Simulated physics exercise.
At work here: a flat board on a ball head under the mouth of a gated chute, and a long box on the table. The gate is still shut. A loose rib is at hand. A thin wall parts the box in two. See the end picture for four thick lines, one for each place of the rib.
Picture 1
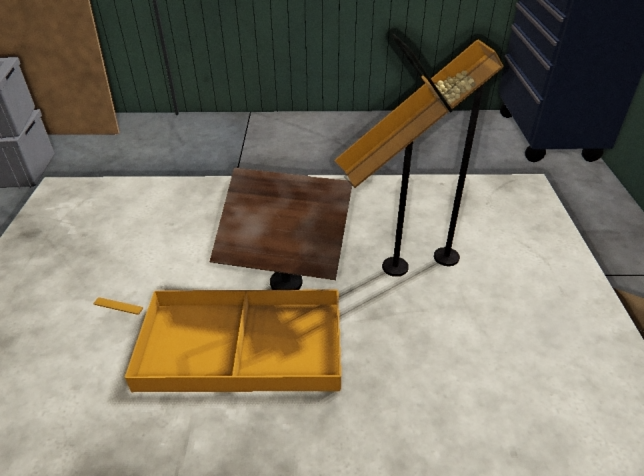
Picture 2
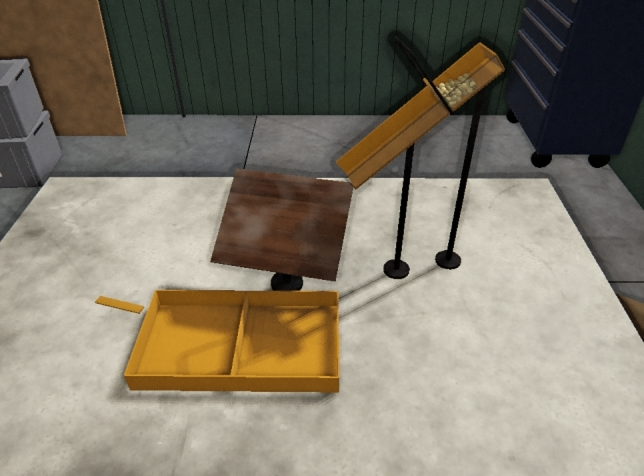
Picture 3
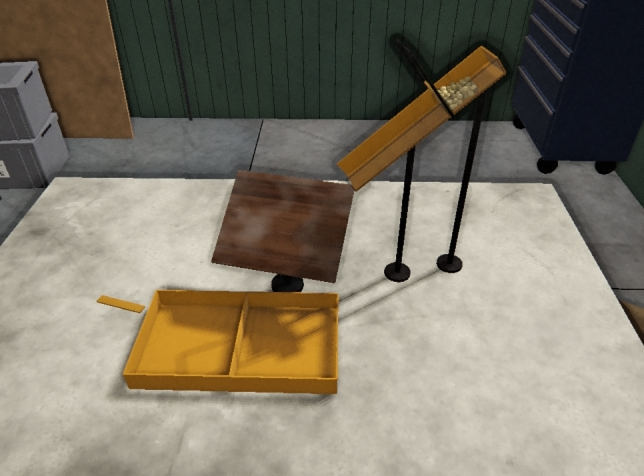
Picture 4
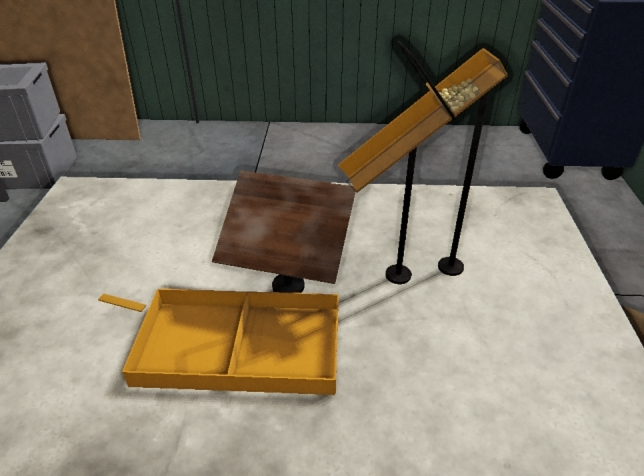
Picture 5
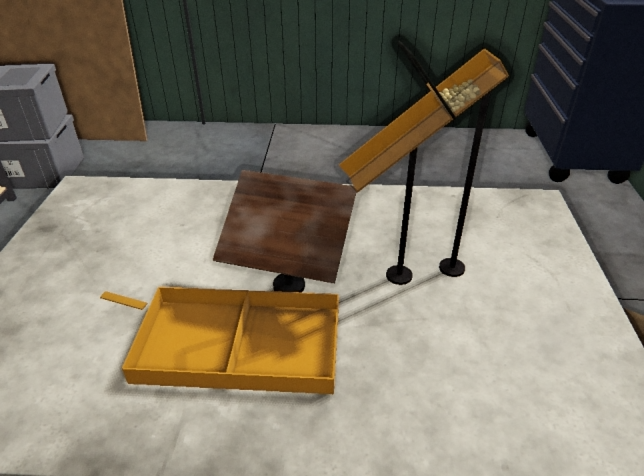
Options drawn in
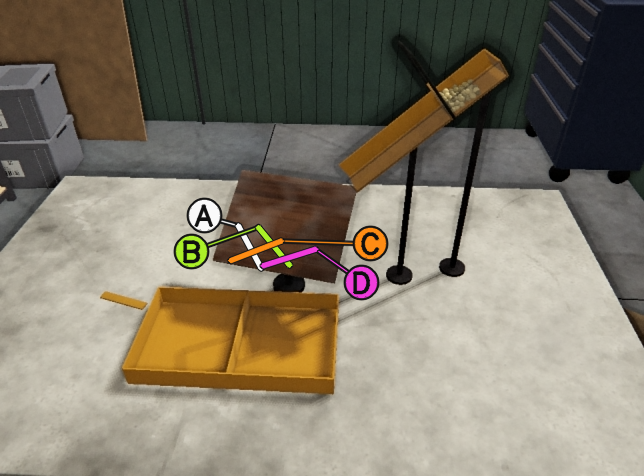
On a pale tabletop, a dark tilted board, divided box and loaded chute stay still as the view shifts slightly.
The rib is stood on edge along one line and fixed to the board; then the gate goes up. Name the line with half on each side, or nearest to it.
C.
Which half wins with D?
Left.
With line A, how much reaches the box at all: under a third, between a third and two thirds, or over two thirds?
Line A gives over two thirds.
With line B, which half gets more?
The right half.
On the marked copy, line A from (238, 225) to (261, 268); line B from (258, 227) to (289, 265); line C from (281, 240) to (230, 260); line D from (315, 249) to (263, 265).
If A is chosen, of what is caught, a small part in the left half, nearly all in the right.
If B is chosen, of what is caught, a stray few in the left half, nearly all in the right.
If C is chosen, of what is caught, about half in the left half, about half in the right.
If D is chosen, of what is caught, nearly all in the left half, a small part in the right.
